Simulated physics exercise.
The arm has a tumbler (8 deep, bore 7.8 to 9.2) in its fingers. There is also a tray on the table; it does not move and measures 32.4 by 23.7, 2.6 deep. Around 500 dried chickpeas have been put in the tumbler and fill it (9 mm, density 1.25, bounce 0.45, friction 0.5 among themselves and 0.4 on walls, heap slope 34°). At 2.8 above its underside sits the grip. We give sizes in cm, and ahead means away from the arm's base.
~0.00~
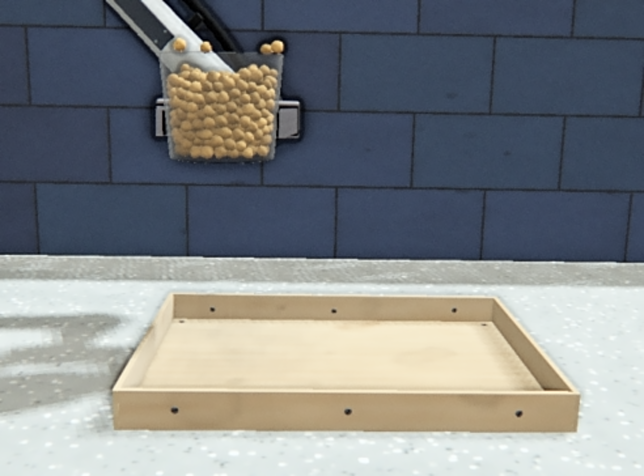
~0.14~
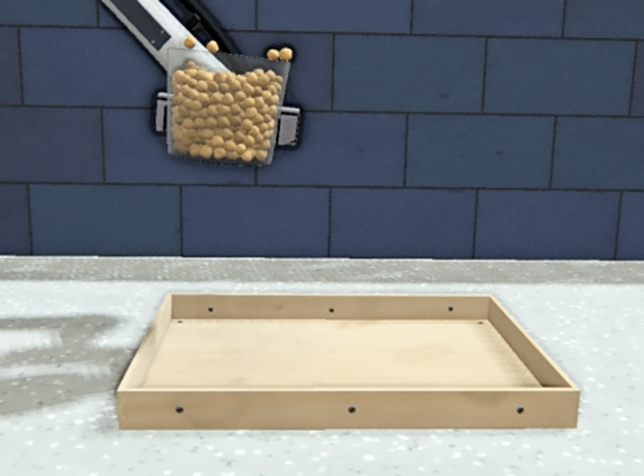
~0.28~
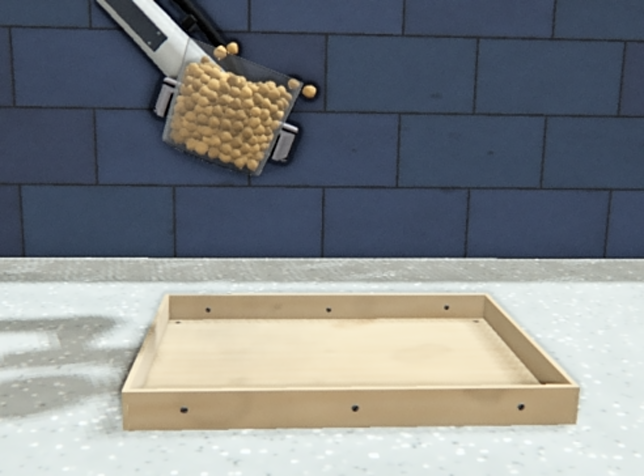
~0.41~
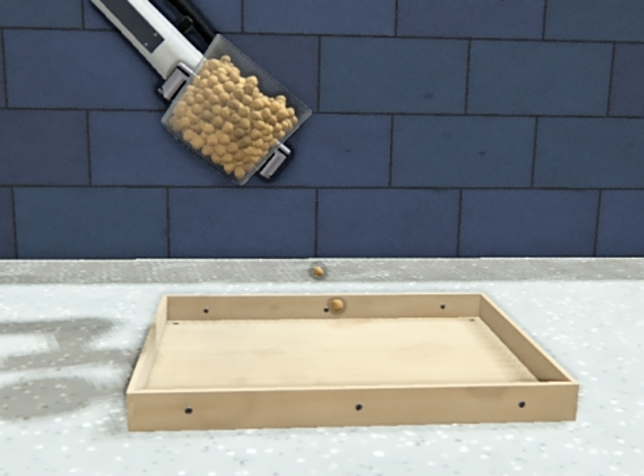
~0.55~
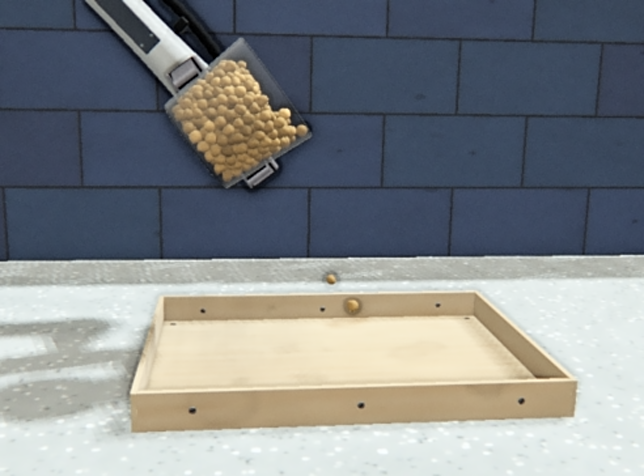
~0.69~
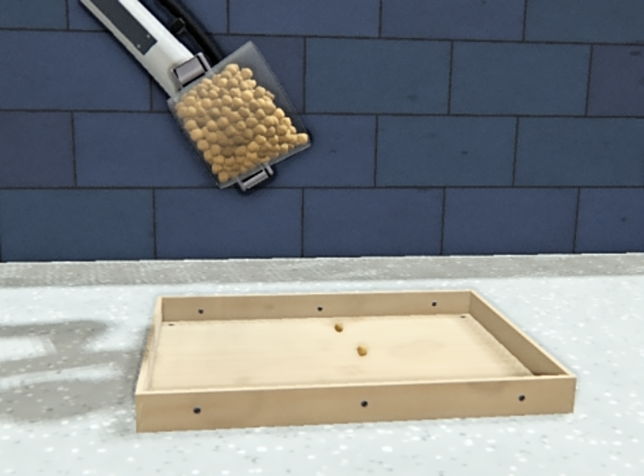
A black and white robot arm at the upper left grips a clear tumbler heaped with tan chickpeas in front of a dark blue brick wall, seen from the front and slightly above. Below, a shallow, pale wooden tray sits on a speckled light grey counter. The arm tilts the tumbler to the right, two chickpeas drop and land in the tray, and the camera drifts slightly.
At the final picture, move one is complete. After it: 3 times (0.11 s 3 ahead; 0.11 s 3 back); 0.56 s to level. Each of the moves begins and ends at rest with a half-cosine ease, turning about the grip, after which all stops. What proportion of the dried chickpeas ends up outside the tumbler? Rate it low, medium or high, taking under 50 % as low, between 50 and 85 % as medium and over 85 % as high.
Rating: Low.
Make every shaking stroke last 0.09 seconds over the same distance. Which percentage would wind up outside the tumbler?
Roughly 45 percent then.
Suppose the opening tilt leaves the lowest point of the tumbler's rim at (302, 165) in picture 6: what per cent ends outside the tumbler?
Around 70 in a hundred.
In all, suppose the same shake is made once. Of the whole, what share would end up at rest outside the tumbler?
That change gives some 20 percent.
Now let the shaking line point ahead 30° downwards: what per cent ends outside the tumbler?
Some 20 in a hundred.
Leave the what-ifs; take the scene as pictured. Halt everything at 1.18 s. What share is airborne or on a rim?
I'd reckon close to 10 per cent.
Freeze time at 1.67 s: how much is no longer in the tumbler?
Around 35 percent at that moment.
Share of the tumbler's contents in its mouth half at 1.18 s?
Roughly 40 per cent.
After 1.18 s, tilted 59° forward, highest piece 23 above the table; 361 in the tumbler, 92 in the tray, 1 on the table or floor, 51 in flight or on a rim.
After 1.67 s, tilted 24° forward, highest piece 25 above the table; 317 in the tumbler, 185 in the tray, 1 on the table or floor, 2 in flight or on a rim.
After 2.11 s, level, highest piece 25 above the table; 317 in the tumbler, 187 in the tray, 1 on the table or floor.
After 3.16 s, level, highest piece 25 above the table; 317 in the tumbler, 187 in the tray, 1 on the table or floor.
In the end, 317 in the tumbler, 187 in the tray, 1 on the table or floor. That is 37 % outside the tumbler.
